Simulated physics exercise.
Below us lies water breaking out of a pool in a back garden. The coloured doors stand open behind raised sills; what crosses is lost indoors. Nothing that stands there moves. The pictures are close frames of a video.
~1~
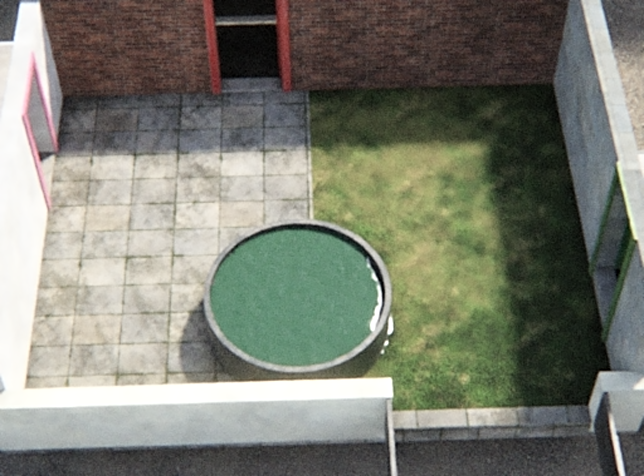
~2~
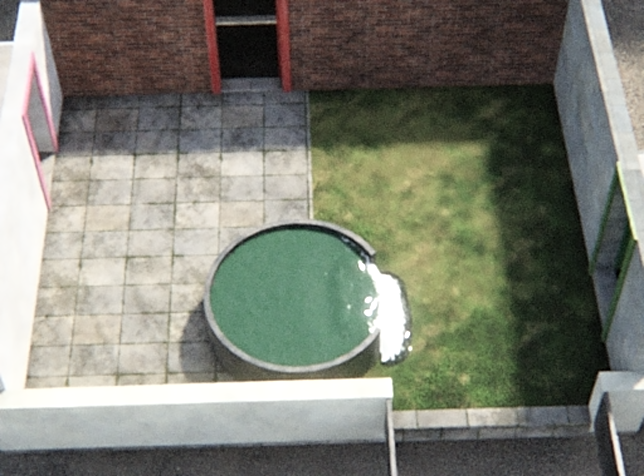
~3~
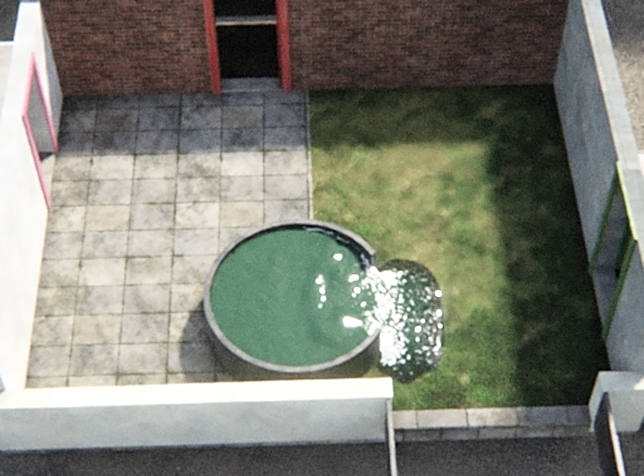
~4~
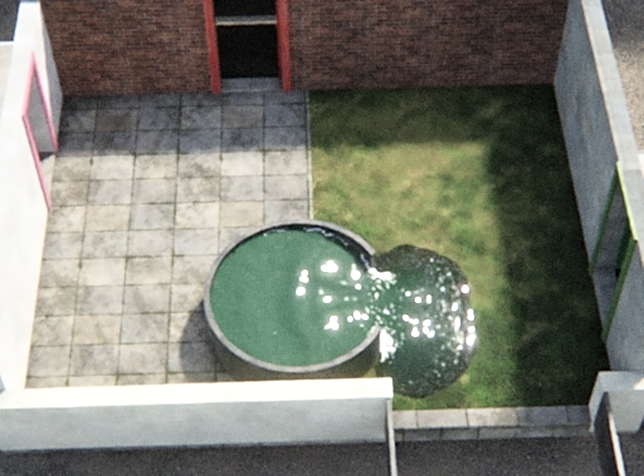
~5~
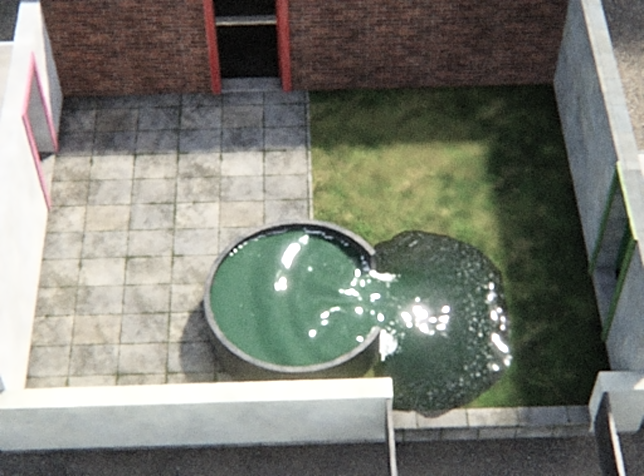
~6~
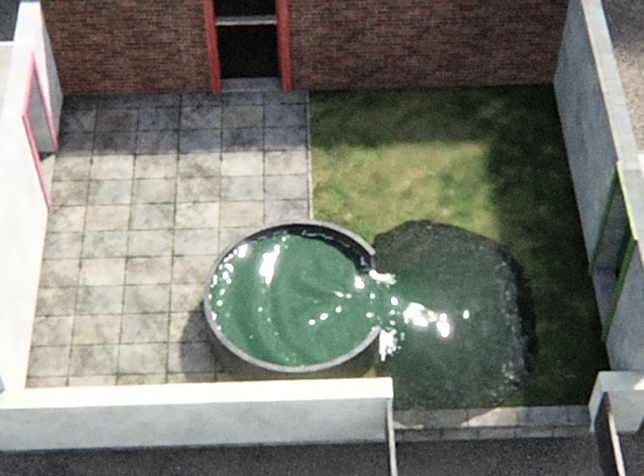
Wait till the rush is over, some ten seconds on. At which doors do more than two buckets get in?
In the end: The red door stays under that; the green door stays under that; the pink door stays under that.
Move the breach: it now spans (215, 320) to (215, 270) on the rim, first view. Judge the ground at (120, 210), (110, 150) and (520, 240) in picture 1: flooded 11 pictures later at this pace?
One after the other: Flooded, not flooded, dry.
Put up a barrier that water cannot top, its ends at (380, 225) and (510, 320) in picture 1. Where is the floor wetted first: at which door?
It is the green door.
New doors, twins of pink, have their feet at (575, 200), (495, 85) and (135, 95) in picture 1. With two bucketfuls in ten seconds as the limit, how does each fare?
As listed: Floods, lets more in, holds.
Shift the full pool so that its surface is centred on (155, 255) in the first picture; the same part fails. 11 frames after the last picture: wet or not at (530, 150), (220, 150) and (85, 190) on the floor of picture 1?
In that order: Clear, no water, no water.
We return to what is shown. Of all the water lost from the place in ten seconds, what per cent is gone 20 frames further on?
I make it 30 per cent.
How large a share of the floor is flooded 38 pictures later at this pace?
Near 50 in a hundred.
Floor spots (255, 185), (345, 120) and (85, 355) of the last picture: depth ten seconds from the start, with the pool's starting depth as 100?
About 6, 10 and 0 per cent.
A moment on, water covers 25 % of the floor; the red door not reached, the green door wet at the sill, nothing in, the pink door not reached.
Next, water covers 30 % of the floor; the red door not reached, the green door wet at the sill, nothing in, the pink door not reached.
Then, water covers 35 % of the floor; the red door not reached, the green door wet at the sill, nothing in, the pink door not reached.
Later, water covers 50 % of the floor; the red door not reached, the green door wet at the sill, nothing in, the pink door not reached.
In the end, water covers 70 % of the floor; the red door wet at the sill, nothing in, the green door wet at the sill, nothing in, the pink door not reached.
